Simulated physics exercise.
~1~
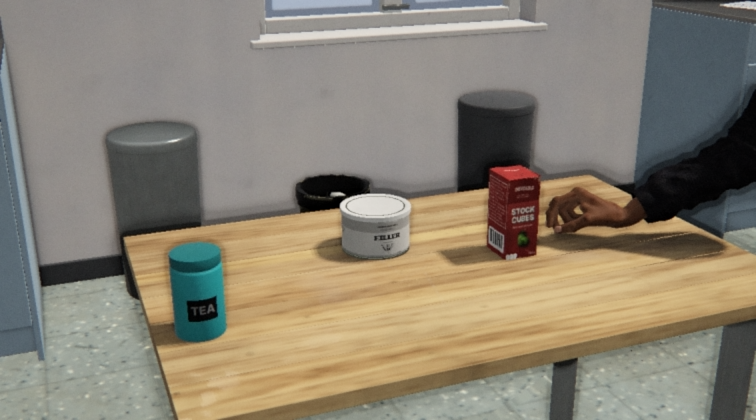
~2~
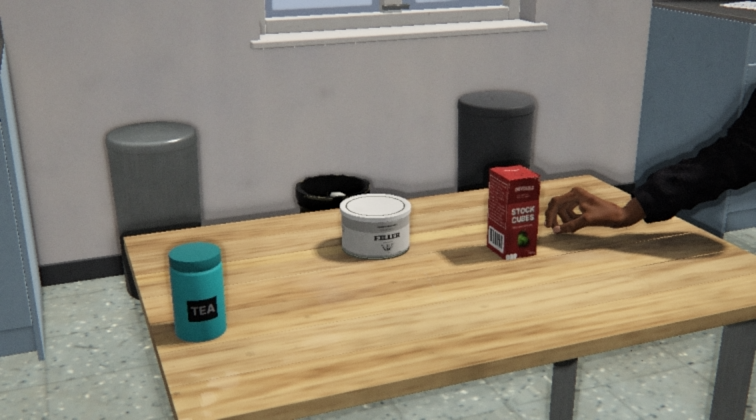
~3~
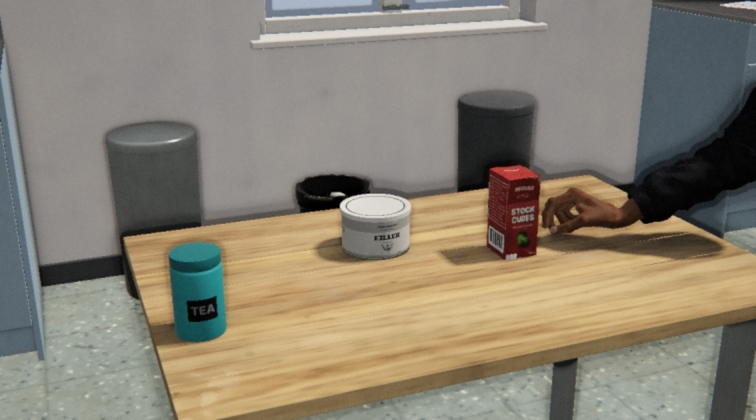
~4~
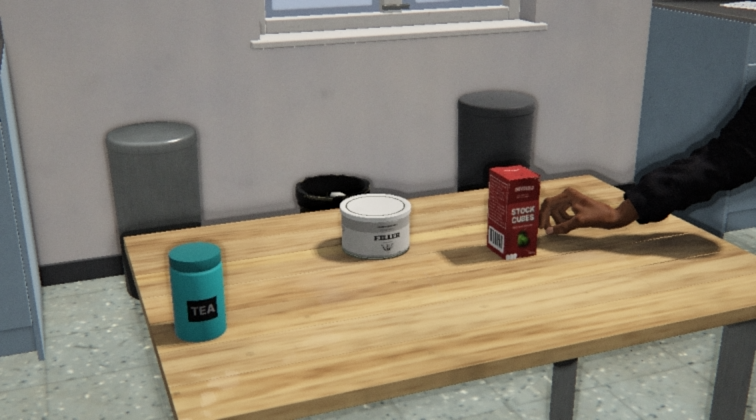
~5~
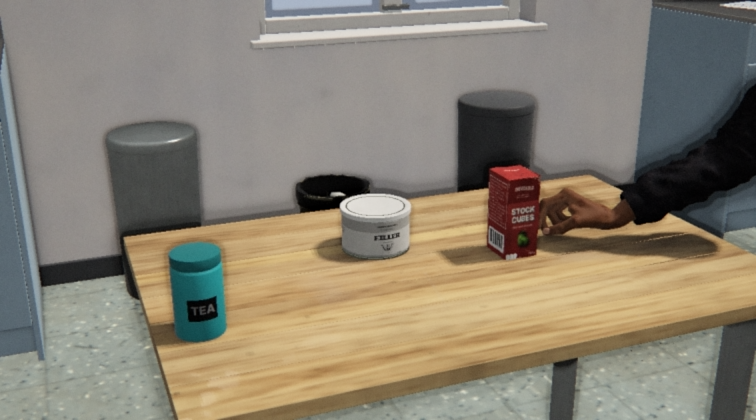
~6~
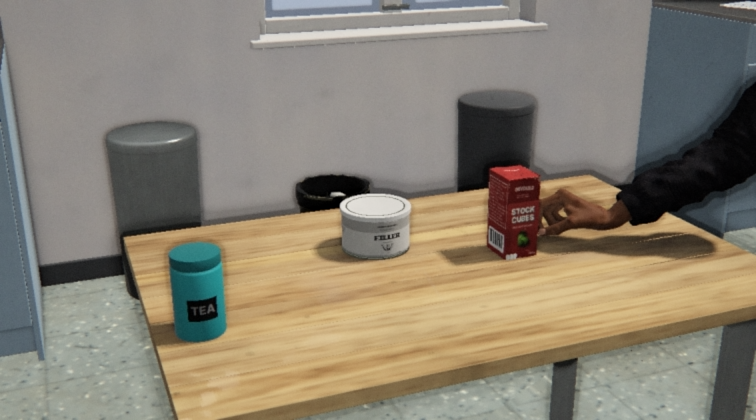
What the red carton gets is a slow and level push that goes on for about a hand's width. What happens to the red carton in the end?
The red carton holds its position upright.
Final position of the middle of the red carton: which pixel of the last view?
It finishes at around (450, 221).
Then, 0.60 s later than the last frame, red carton moved a little near (498, 215).
Then, 1.40 s later than the last frame, red carton moved about its own width near (468, 218).
Then, 2.50 s later than the last frame, red carton moved well along near (450, 222).
When it is over, moved from the start, red carton. End places, in pixels of the last picture, red carton near (450, 222).
